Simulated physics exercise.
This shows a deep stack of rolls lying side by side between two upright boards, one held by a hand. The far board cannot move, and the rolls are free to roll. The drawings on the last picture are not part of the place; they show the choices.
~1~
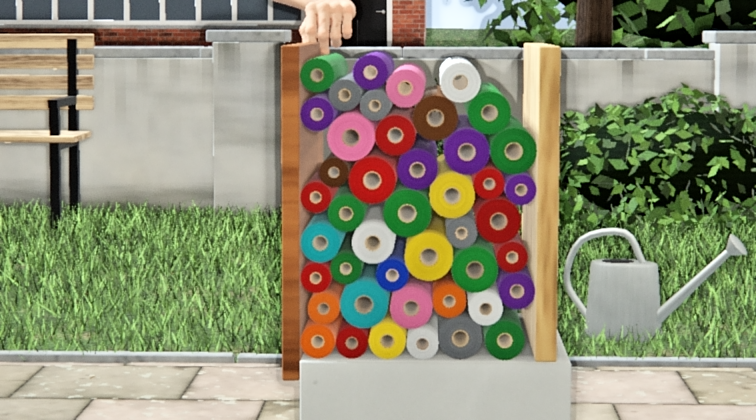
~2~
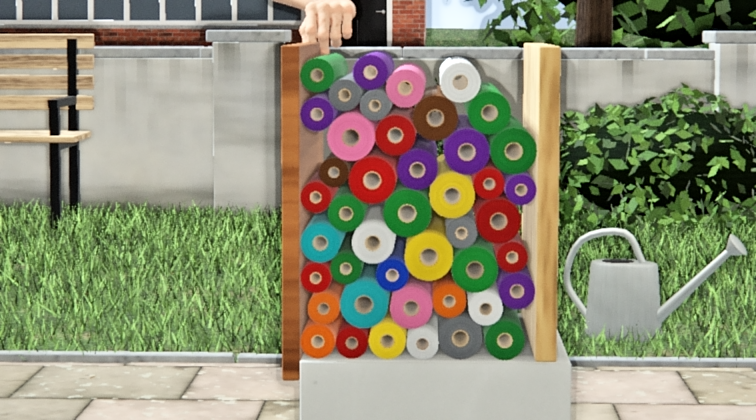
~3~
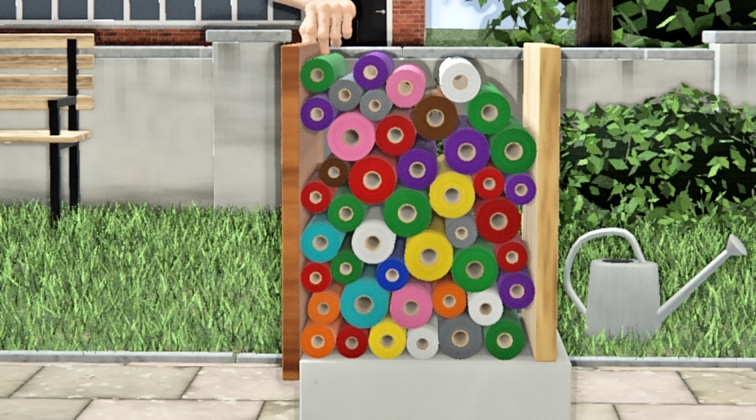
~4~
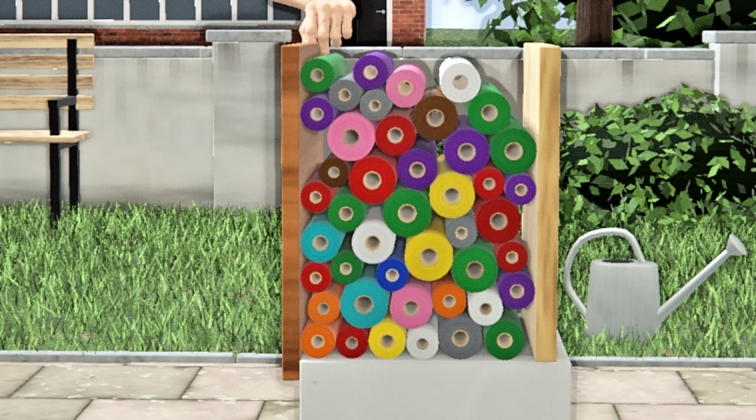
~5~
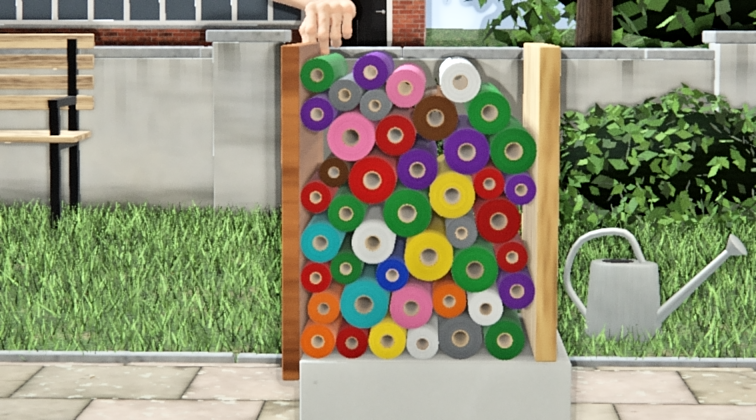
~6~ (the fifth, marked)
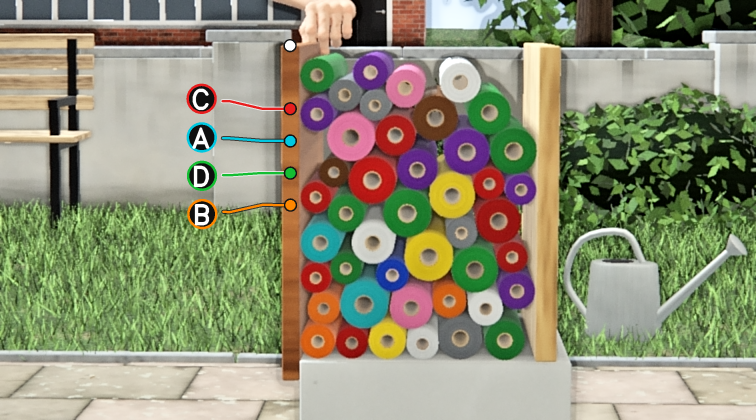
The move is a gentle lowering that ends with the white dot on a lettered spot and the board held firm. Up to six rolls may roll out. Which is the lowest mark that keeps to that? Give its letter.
It can be let down to B.
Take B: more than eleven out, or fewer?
At B, fewer than eleven.
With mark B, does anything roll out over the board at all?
Yes, at B.
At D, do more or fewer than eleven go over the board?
It loses fewer than eleven.
On the marked copy, A at (291, 141); B at (291, 205); C at (290, 109); D at (291, 173); the white dot at (290, 45).
With B. Early on, top of the board (300, 116).
Further on, top of the board (300, 195).
At the end, top of the board (300, 205), five out over the board.
As for the rest, A none out over the board; C none out over the board; D three out over the board.
